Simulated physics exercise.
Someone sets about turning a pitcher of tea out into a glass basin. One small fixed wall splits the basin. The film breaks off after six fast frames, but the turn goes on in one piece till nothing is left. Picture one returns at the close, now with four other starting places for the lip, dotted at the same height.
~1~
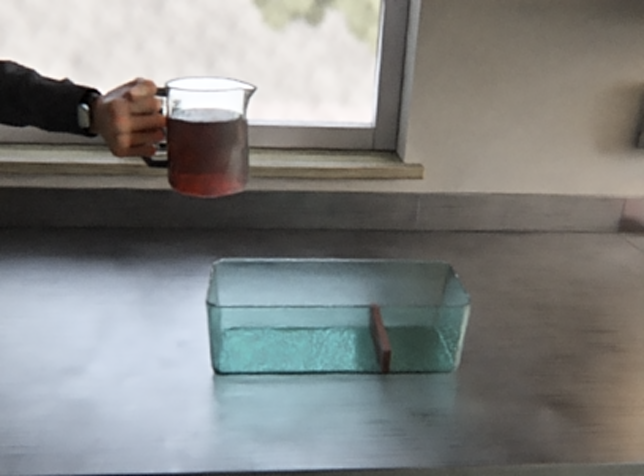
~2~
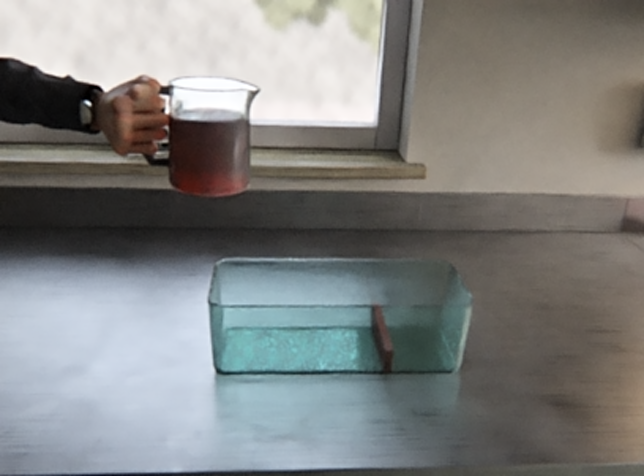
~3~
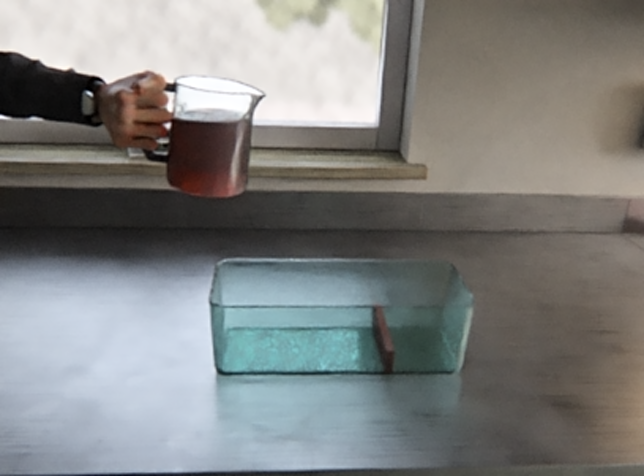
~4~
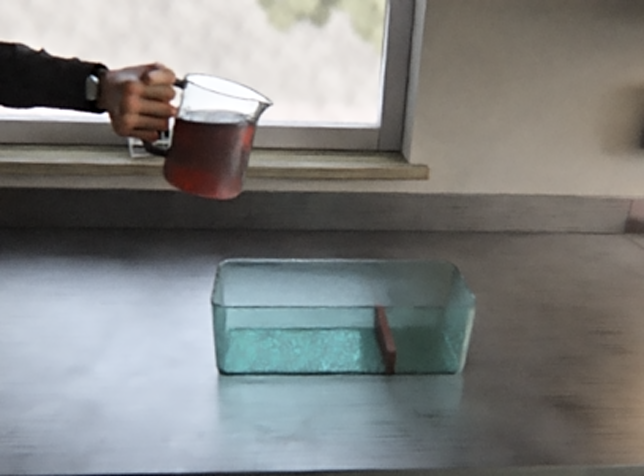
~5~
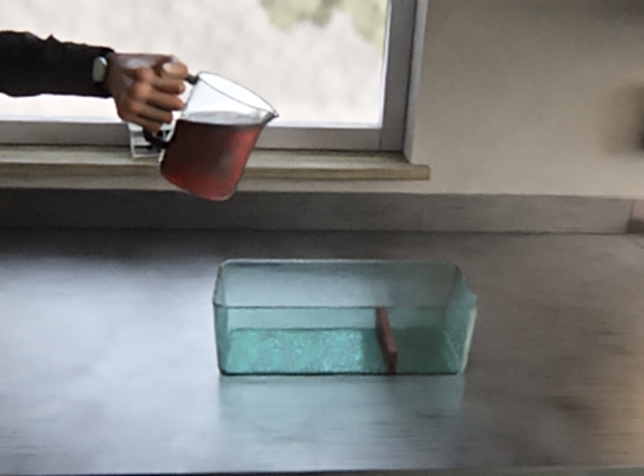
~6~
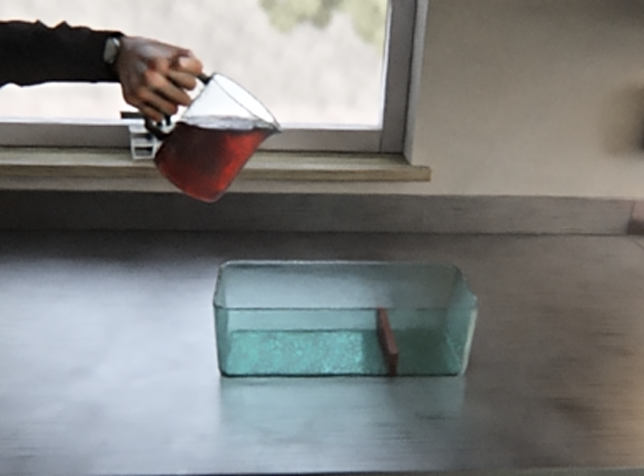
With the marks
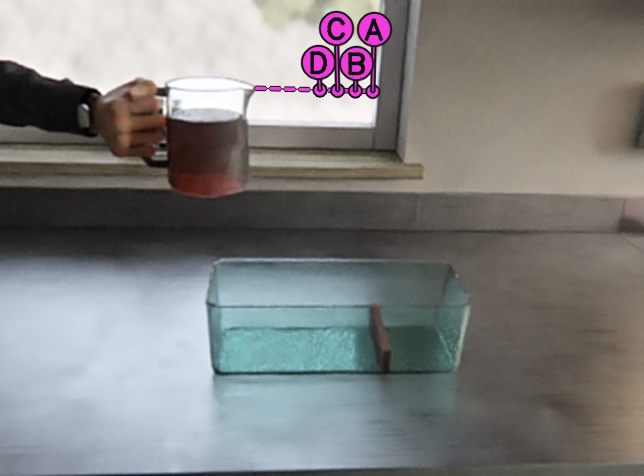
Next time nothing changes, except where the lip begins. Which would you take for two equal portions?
Choose D.
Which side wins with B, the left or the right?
The right one.
On the marked copy, A at (372, 91); B at (355, 91); C at (337, 90); D at (320, 90).
With A, about 32 % ends left of the wall and 61 % right of it; 6 % is lost outside.
With B, about 19 % ends left of the wall and 78 % right of it; 4 % is lost outside.
With C, about 24 % ends left of the wall and 74 % right of it; 3 % is lost outside.
With D, about 53 % ends left of the wall and 46 % right of it.
